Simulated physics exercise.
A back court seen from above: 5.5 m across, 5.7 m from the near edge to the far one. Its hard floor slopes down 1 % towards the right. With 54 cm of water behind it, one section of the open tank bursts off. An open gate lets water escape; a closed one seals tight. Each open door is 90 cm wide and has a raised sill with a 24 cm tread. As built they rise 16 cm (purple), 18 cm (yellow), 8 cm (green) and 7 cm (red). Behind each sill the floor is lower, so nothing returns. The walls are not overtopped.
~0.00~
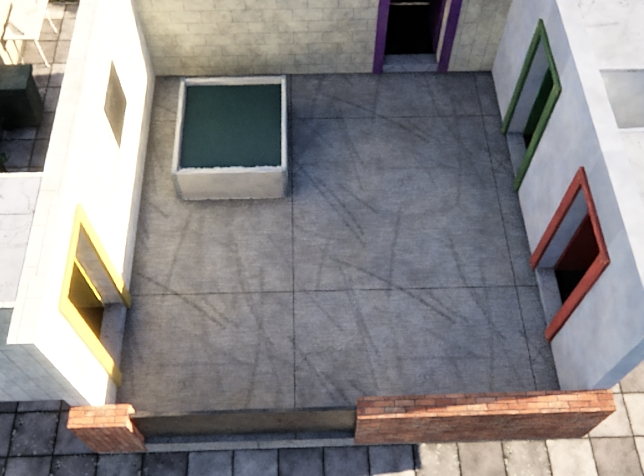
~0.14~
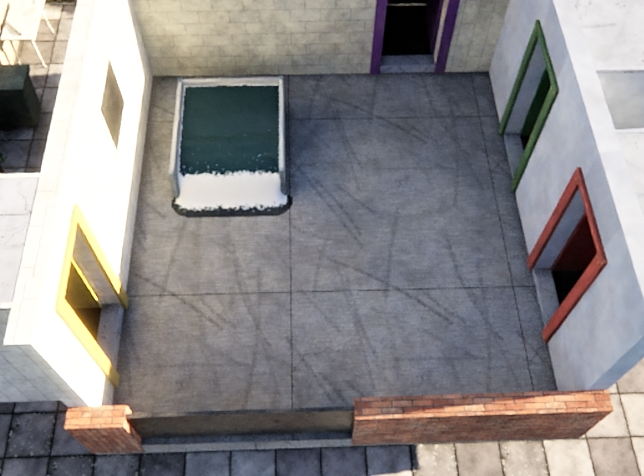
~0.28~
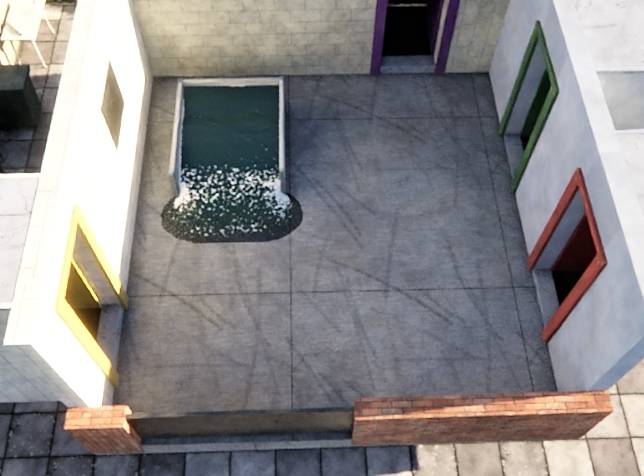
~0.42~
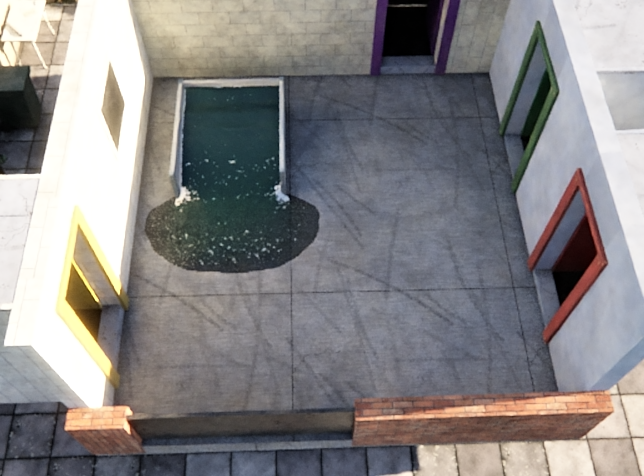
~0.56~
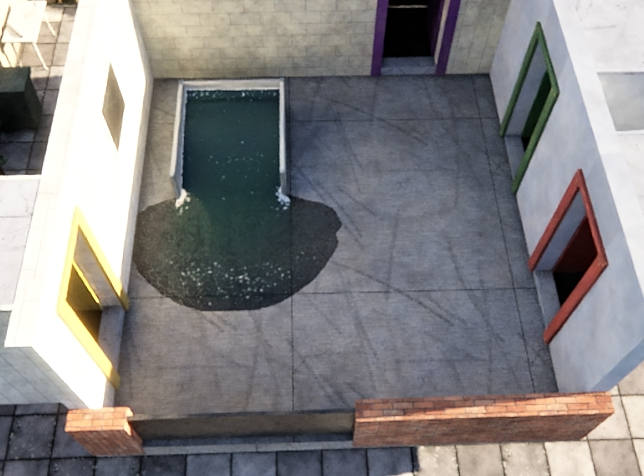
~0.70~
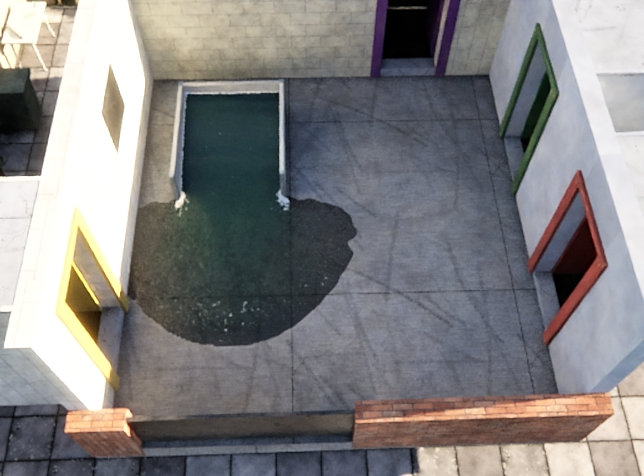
Walled back court from above, water bursting from the open front of a tank and spreading across the grey floor in a widening dark pool.
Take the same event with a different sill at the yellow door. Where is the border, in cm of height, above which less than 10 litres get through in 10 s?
Some 11.5 cm above the ground.
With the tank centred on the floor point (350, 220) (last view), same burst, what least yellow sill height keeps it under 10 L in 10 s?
Some 10.5 cm.
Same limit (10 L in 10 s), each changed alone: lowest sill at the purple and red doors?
About 5.5 cm at purple and 11.0 cm at red.
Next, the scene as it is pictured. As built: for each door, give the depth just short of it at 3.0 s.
Depths in cm: Purple 0, yellow 15, green 0, red 0.
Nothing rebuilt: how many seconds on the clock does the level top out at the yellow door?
Near 3.4 s.
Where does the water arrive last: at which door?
Last comes the purple one.
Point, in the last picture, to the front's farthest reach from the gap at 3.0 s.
At about (557, 416).
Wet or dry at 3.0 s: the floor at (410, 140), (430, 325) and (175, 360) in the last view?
In that order: Still dry, under water, flooded.
After 1.4 s water covers 35 % of the floor, deepest (22 cm) near (217, 426); 8 cm at the yellow door, 0 litres in over its 18 cm sill.
After 3.0 s water covers 45 % of the floor, deepest (22 cm) near (149, 357); 15 cm at the yellow door, 0 litres in over its 18 cm sill.
After 10.0 s water covers 95 % of the floor, deepest (12 cm) near (487, 87); 1 cm at the yellow door, 1 litre in over its 18 cm sill.
At the yellow door as built, the water arrived by 1.0 s and peaked near 15 cm at 3.4 s.
Run again over the same 10 s with other heights there, 14 litres in over 10 cm, 5 litres over 13.5 cm. The limit of 10 litres is kept from about 11.5 cm up.
